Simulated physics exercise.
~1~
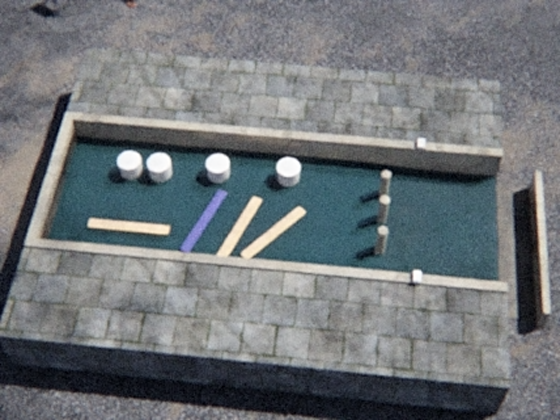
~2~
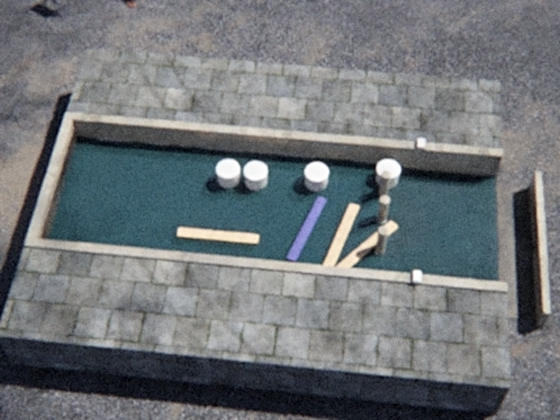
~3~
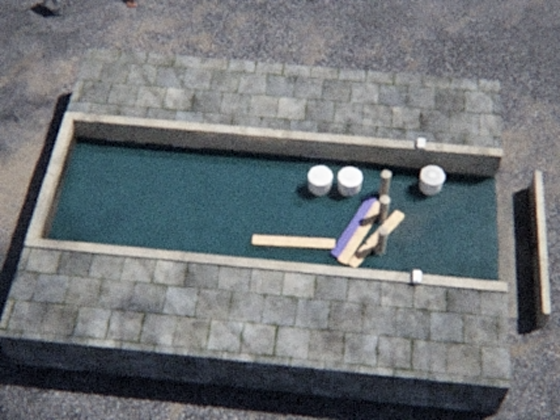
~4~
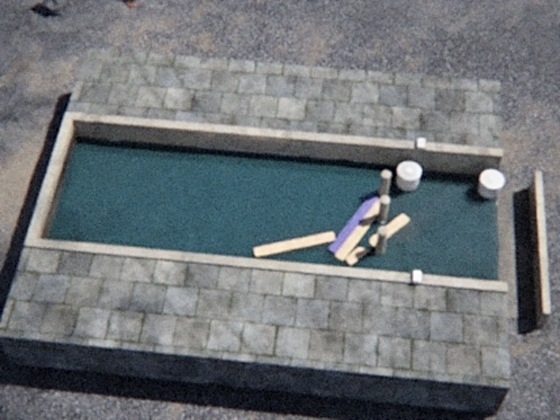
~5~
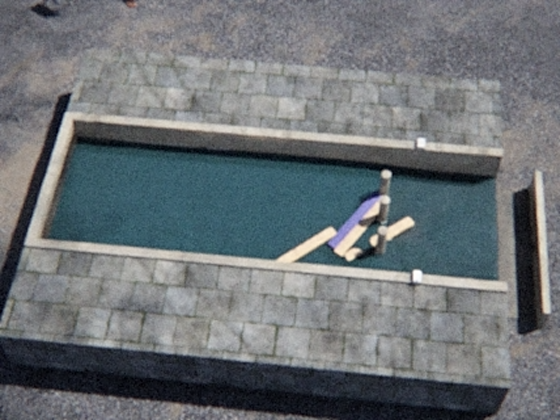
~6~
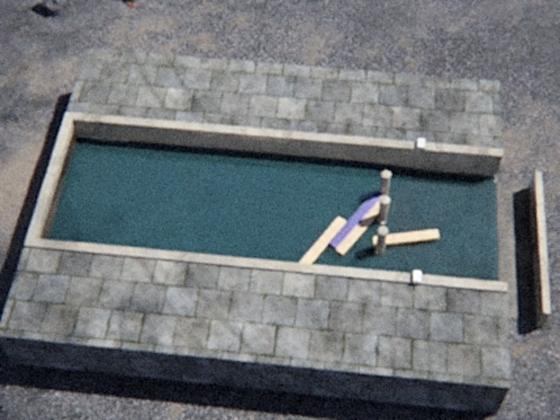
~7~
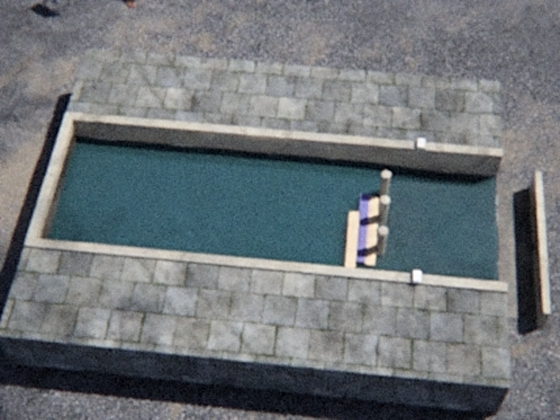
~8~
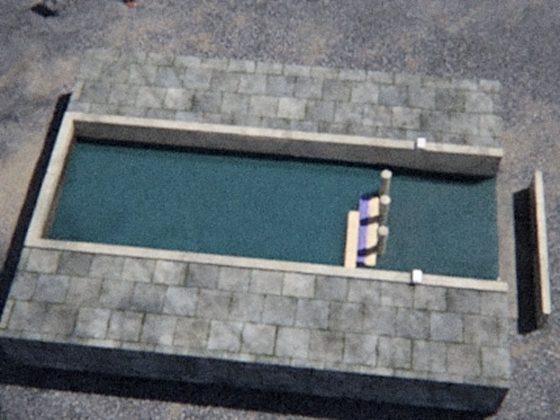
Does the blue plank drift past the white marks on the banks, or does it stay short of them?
It stays short of the white marks, held up at the row of posts with two tan planks beside it.
